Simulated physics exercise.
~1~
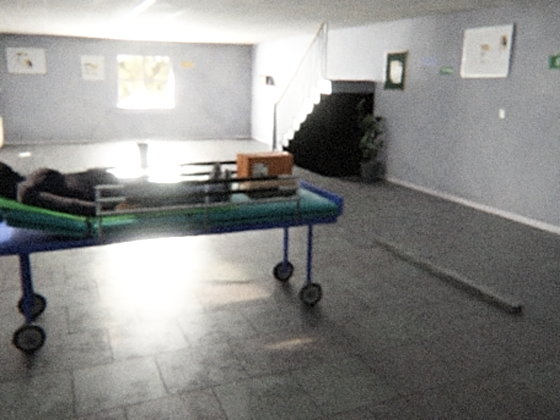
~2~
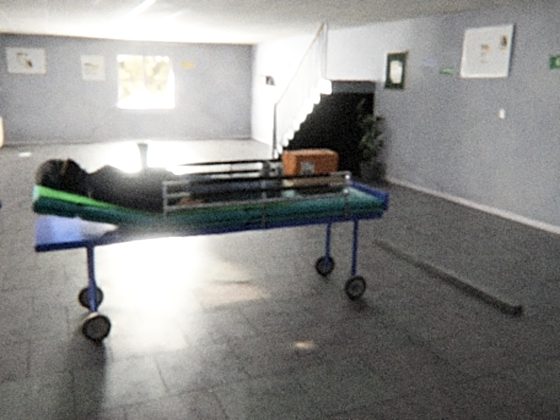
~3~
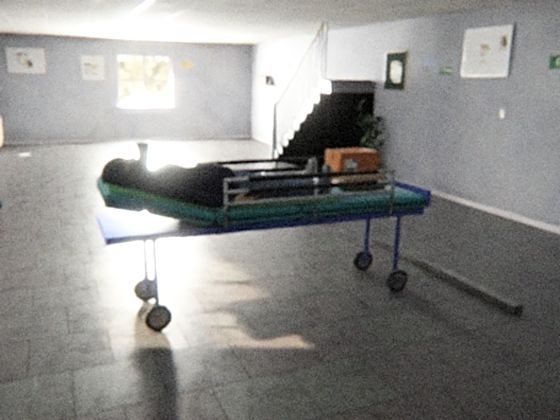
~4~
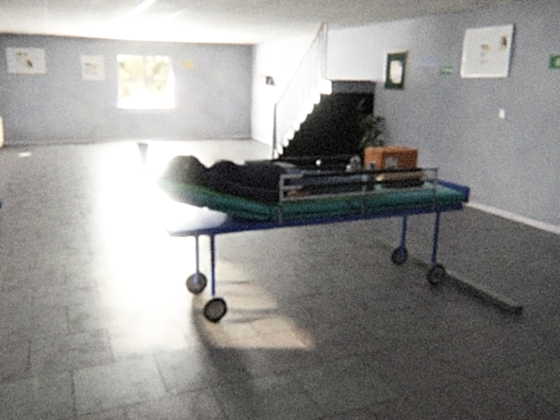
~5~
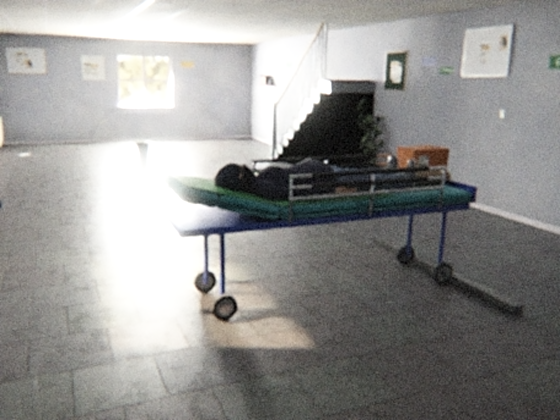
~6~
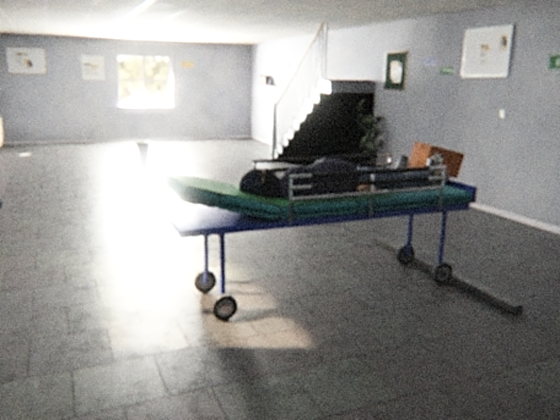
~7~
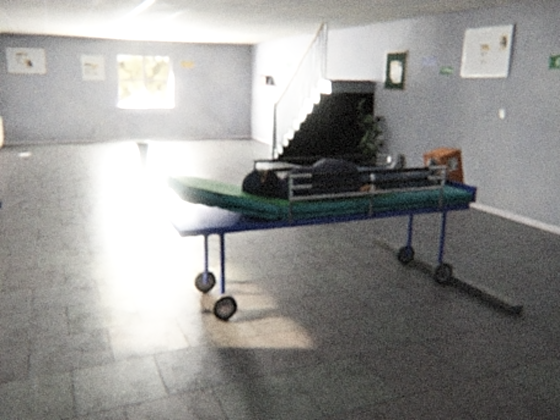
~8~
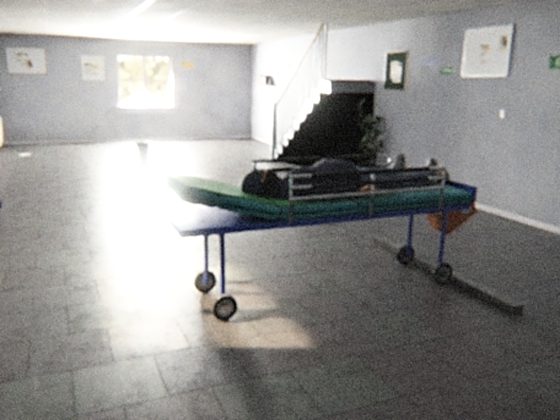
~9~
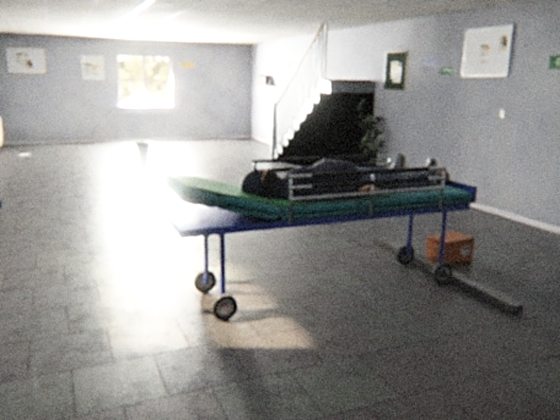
A gurney carrying a limp person rolls right and stops, and an orange case tumbles off.
